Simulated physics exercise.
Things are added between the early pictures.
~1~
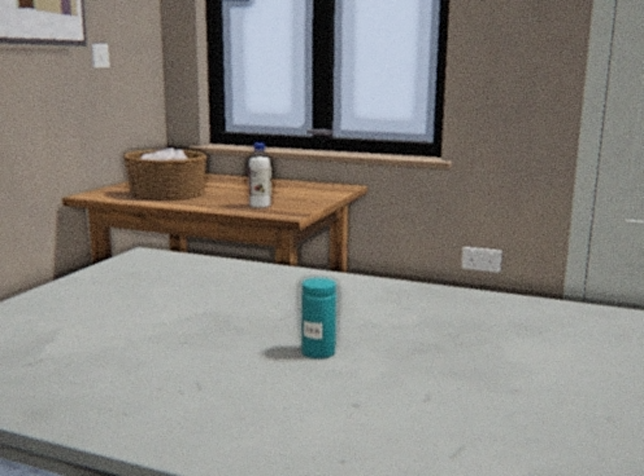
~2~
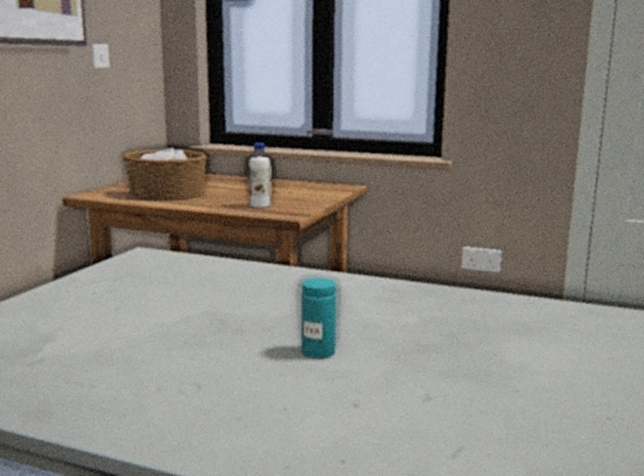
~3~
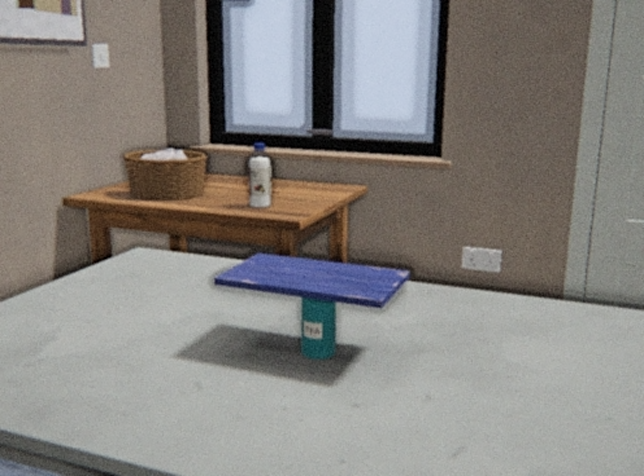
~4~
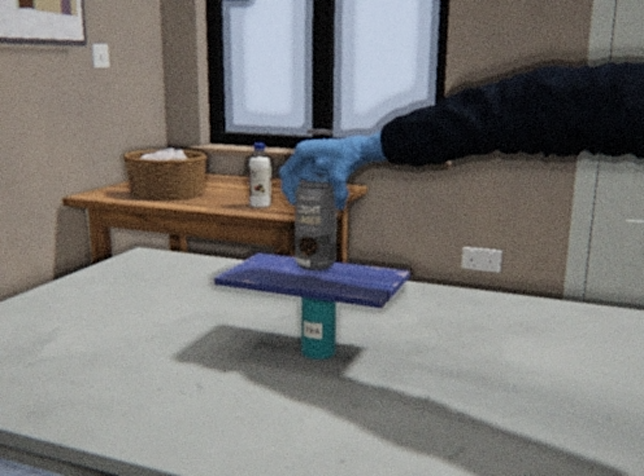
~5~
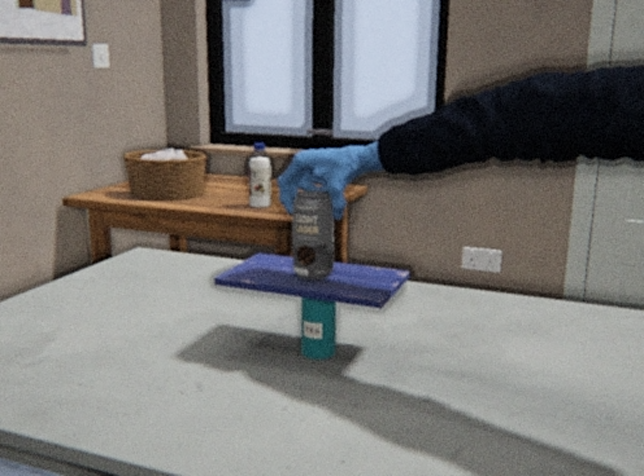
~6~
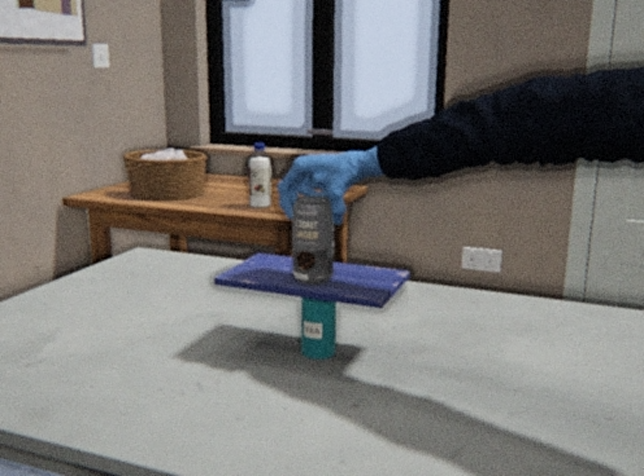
A blue board appears atop a teal container, and a gloved hand lowers a grey can onto it.
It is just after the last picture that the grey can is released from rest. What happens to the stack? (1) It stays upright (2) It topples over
1.
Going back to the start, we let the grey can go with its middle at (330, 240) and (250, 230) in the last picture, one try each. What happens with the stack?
The first time it stays in place, but the second time it tumbles down.
Then, 0.50 s after the last picture, nothing has stirred.
Then, 1.30 s after the last picture, grey can resting near (313, 241).
At rest, all 3 in place. Seen from the same camera at the end, grey can near (313, 241). The stack stays up.
